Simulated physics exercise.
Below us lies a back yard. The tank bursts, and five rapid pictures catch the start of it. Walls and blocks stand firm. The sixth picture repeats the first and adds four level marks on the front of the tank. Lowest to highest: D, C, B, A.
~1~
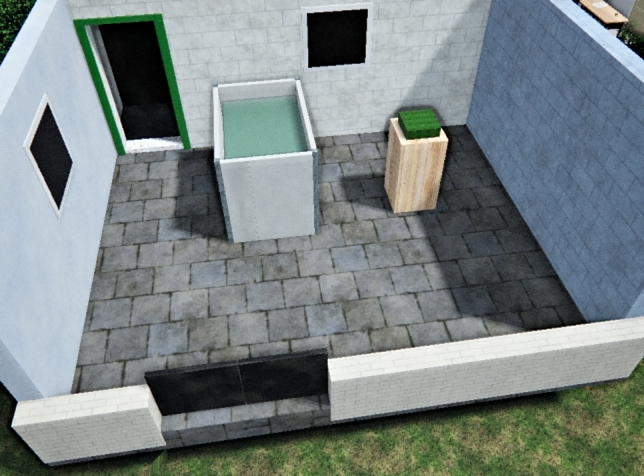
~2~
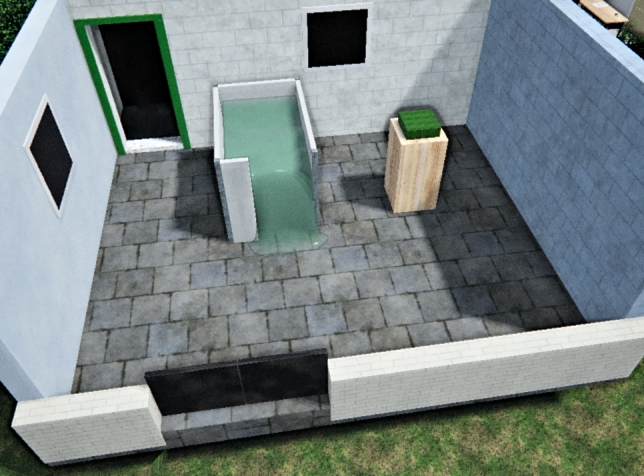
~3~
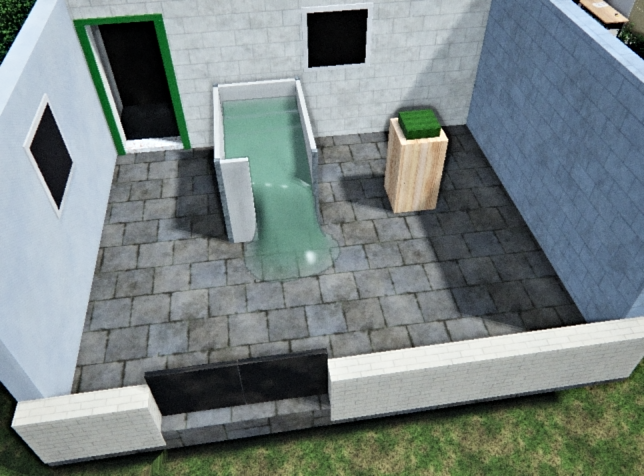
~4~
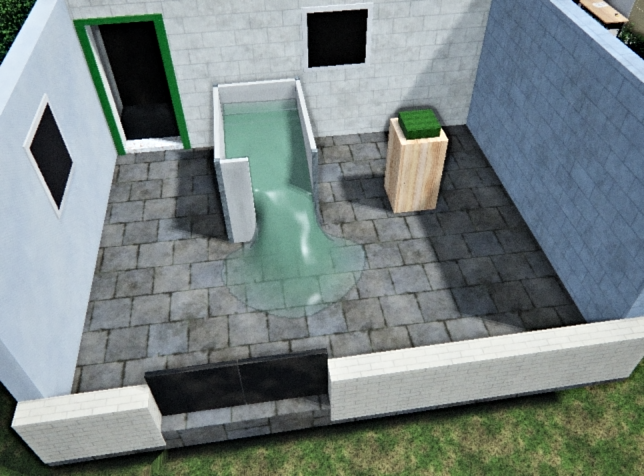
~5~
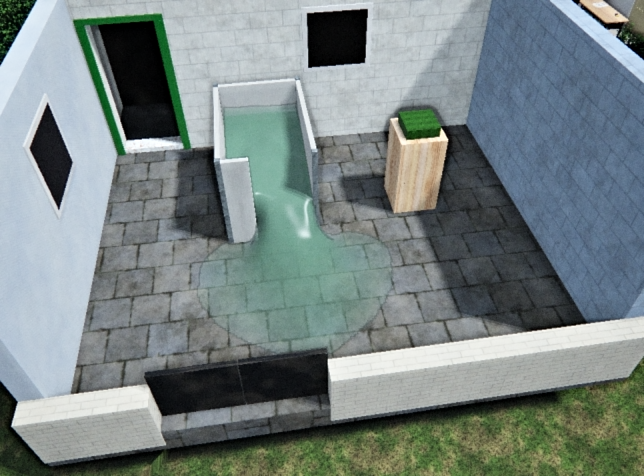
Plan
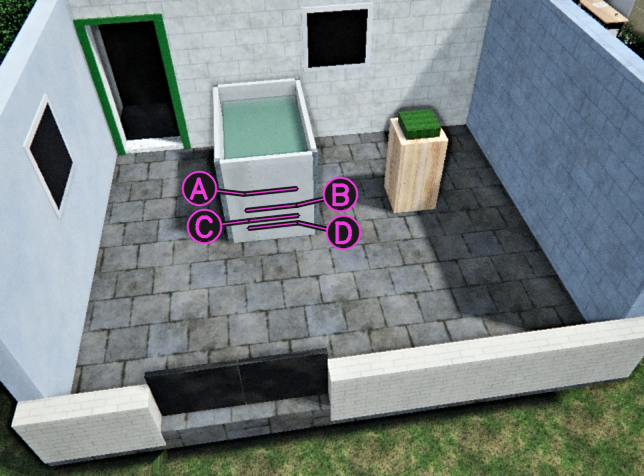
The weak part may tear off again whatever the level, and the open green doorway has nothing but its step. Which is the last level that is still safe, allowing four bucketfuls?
That is mark A.
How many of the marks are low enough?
All of them.
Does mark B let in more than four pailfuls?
No, not at all.
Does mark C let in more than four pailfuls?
No.
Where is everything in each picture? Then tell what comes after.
The first picture shows water in the tank at rest, its middle at (263, 131); foot of the green doorway at (155, 151); shut gate at (239, 369).
The second picture shows front seen at (257, 249), 1 % of the ground wet.
The third picture shows front seen at (269, 276), 3 % of the ground wet.
The fourth picture shows front seen at (309, 310), 7 % of the ground wet.
The fifth picture shows front seen at (377, 293), 14 % of the ground wet.
On the marked copy, A at (270, 191); B at (272, 207); C at (273, 218); D at (273, 225); from the bottom up D, C, B, A.
With A, a splash gets over, under a bucket.
With B, nothing gets over.
With C, nothing gets over.
With D, nothing gets over.
